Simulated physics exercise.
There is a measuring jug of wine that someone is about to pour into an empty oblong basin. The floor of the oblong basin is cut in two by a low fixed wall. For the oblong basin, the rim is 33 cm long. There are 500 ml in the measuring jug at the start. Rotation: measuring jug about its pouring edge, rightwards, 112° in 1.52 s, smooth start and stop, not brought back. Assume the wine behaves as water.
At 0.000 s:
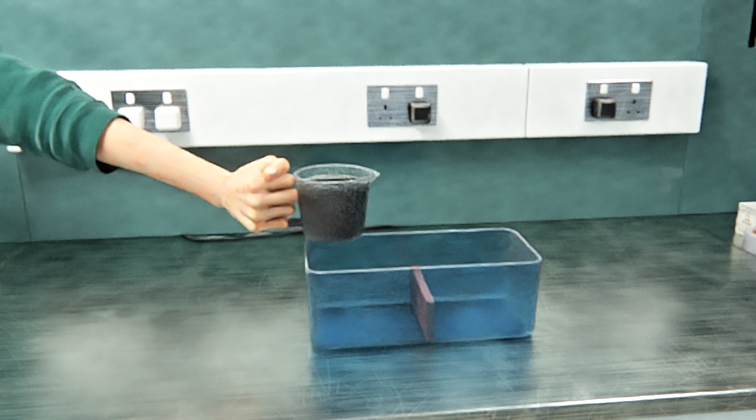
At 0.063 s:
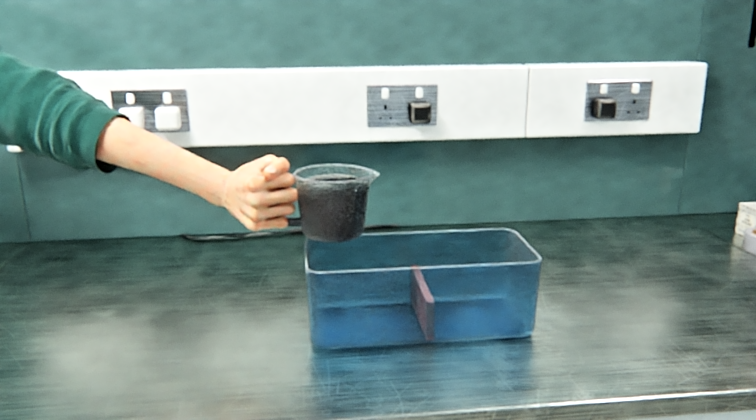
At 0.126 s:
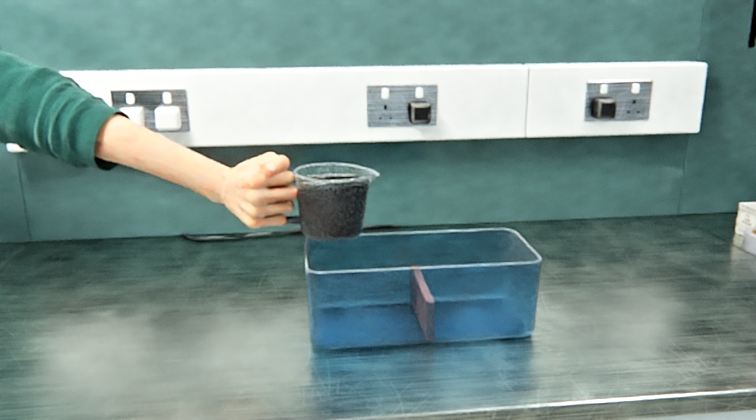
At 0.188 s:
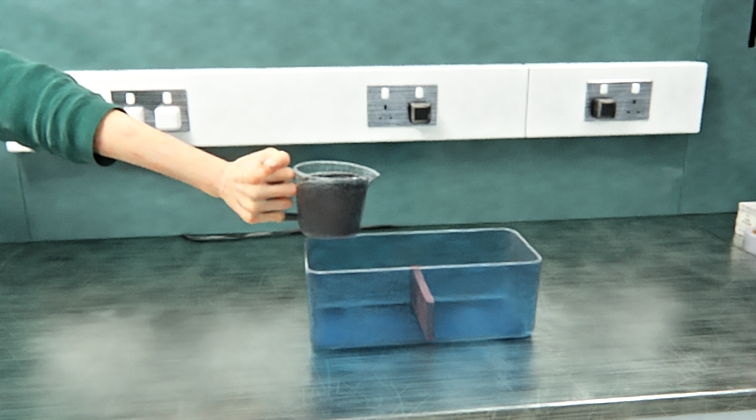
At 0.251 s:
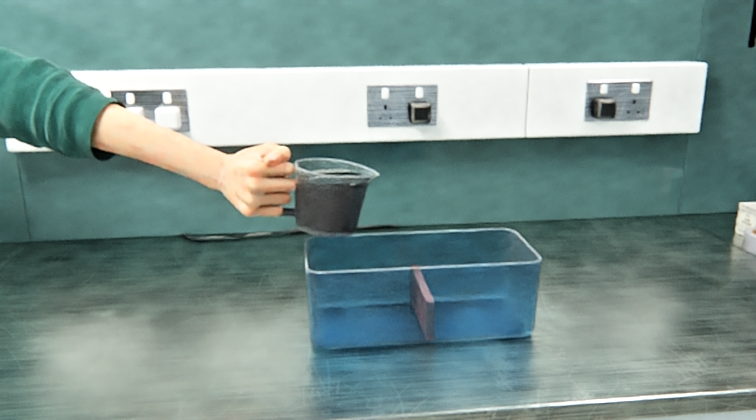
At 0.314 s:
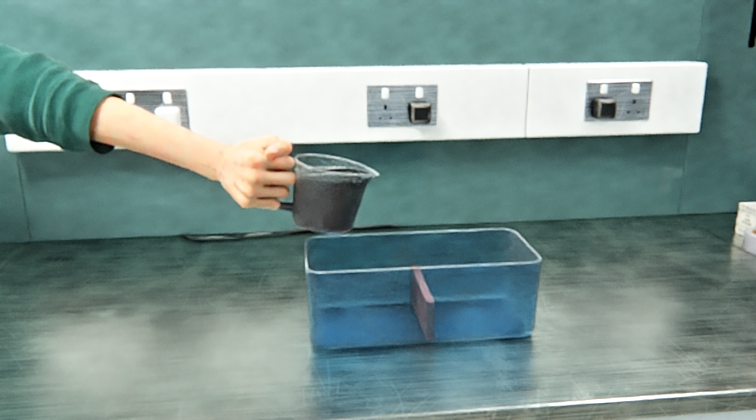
A hand reaching in from the left held a clear jug of dark liquid above an oblong, see-through basin with a divider, staying almost still before slowly tilting the jug slightly to the right.
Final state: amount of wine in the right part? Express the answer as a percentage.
Approximately 89 %.
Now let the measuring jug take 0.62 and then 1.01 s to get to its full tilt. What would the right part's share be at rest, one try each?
85 in a hundred, followed by 90 in a hundred.
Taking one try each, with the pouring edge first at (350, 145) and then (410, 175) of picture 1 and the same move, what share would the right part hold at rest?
About 35 %, then about 100 %.
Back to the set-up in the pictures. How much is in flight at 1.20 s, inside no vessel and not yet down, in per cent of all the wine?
Roughly 16 %.
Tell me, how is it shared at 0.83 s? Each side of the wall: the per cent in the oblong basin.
Lab note: Left near 7, right near 5.
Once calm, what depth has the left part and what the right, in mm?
On the left it stands about 2 mm, on the right about 20 mm.
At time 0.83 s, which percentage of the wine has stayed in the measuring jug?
Around 68 percent.
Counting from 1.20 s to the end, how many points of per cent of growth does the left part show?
3 %.
After 0.83 s the tilt is 64° and 68 per cent is still to pour, 7 is left of the wall and 5 right of it.
After 1.20 s the tilt is 100° and 11 per cent is still to pour, 7 is left of the wall and 66 right of it.
After 1.59 s the tilt is 112° and 0 per cent is still to pour, 10 is left of the wall and 89 right of it.
After 2.02 s the tilt is 112° and 0 per cent is still to pour, 10 is left of the wall and 89 right of it.
In the end 10 per cent lies left of the wall, 89 right of it and 1 outside.
